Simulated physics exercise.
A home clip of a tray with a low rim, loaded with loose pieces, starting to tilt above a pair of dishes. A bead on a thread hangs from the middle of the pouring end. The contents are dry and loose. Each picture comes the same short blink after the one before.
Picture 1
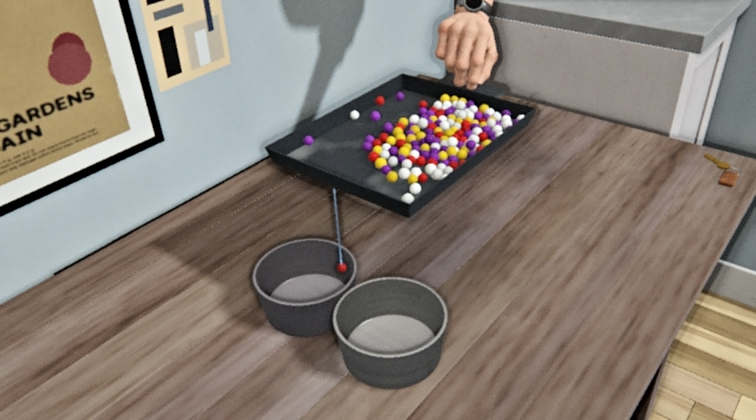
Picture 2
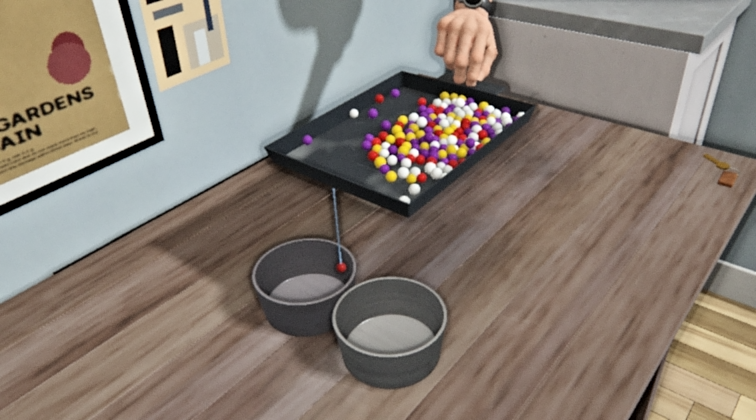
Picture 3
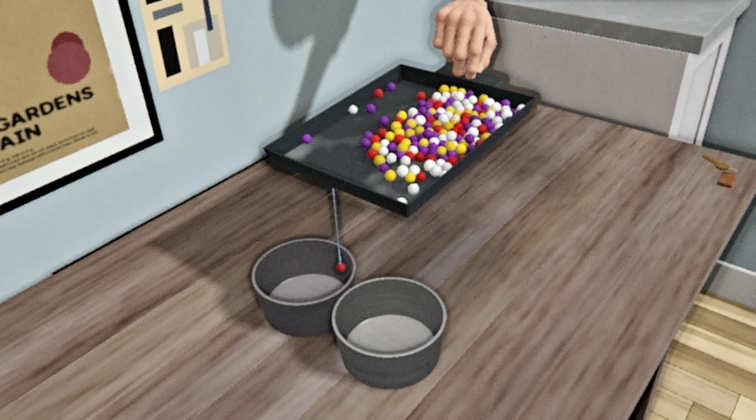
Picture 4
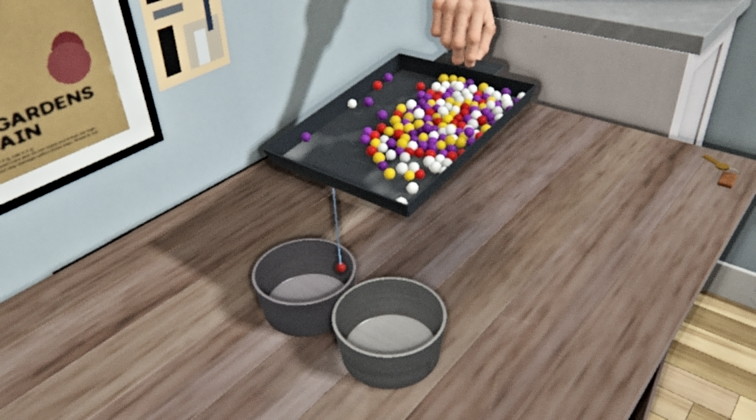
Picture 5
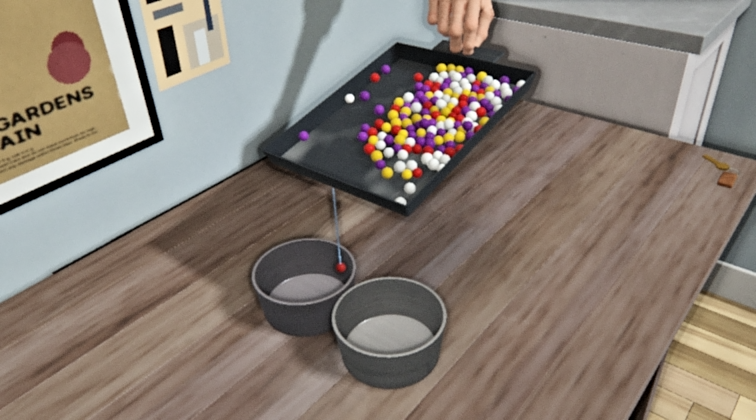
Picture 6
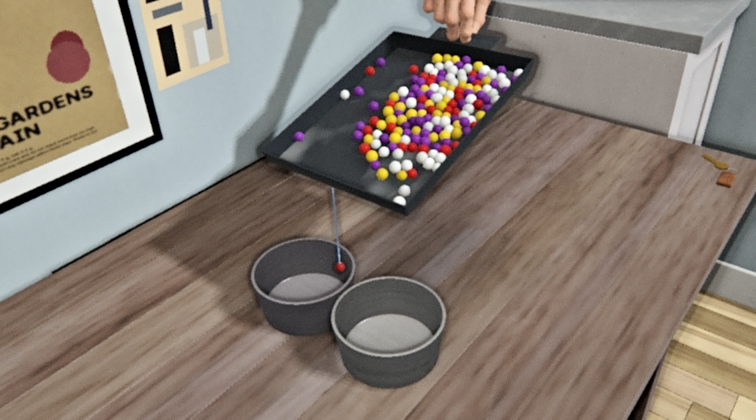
A hand at the far end of a dark tray of colourful round beads slowly raised that end, tilting the tray above two grey dishes while the beads shifted slightly and a red bead hung beneath.
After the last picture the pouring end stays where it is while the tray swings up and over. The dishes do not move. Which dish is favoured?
The left dish gets more.
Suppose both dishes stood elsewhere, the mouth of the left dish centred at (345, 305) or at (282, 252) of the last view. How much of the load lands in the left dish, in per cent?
The first gives 50 %, the second 20 %.
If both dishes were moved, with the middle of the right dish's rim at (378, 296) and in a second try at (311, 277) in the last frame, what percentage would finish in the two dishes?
In turn 30 and 40 in a hundred.
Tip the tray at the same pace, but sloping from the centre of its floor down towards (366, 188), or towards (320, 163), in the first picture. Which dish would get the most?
In turn: The right-hand dish; left.
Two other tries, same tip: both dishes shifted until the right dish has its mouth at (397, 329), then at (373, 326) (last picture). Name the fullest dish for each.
First left, then the left-hand dish.
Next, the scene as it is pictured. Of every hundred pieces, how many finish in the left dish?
Close to 30 per cent.
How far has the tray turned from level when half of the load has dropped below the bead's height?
At some 90 degrees.
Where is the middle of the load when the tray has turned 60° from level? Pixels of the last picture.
At about (340, 167).
Soon, tray tipped steeply; most on the tray; a stray few in the right dish; a stray few in the left dish; a stray few outside both; a small part in the air.
A while on, tray tipped right over; a small part on the tray; a small part in the right dish; about a quarter in the left dish; about a third outside both; about a quarter in the air.
Towards the end, tray tipped past a quarter turn; a small part in the right dish; about a third in the left dish; about half outside both.
Finally, tray tipped past a quarter turn; a small part in the right dish; about a third in the left dish; about half outside both.
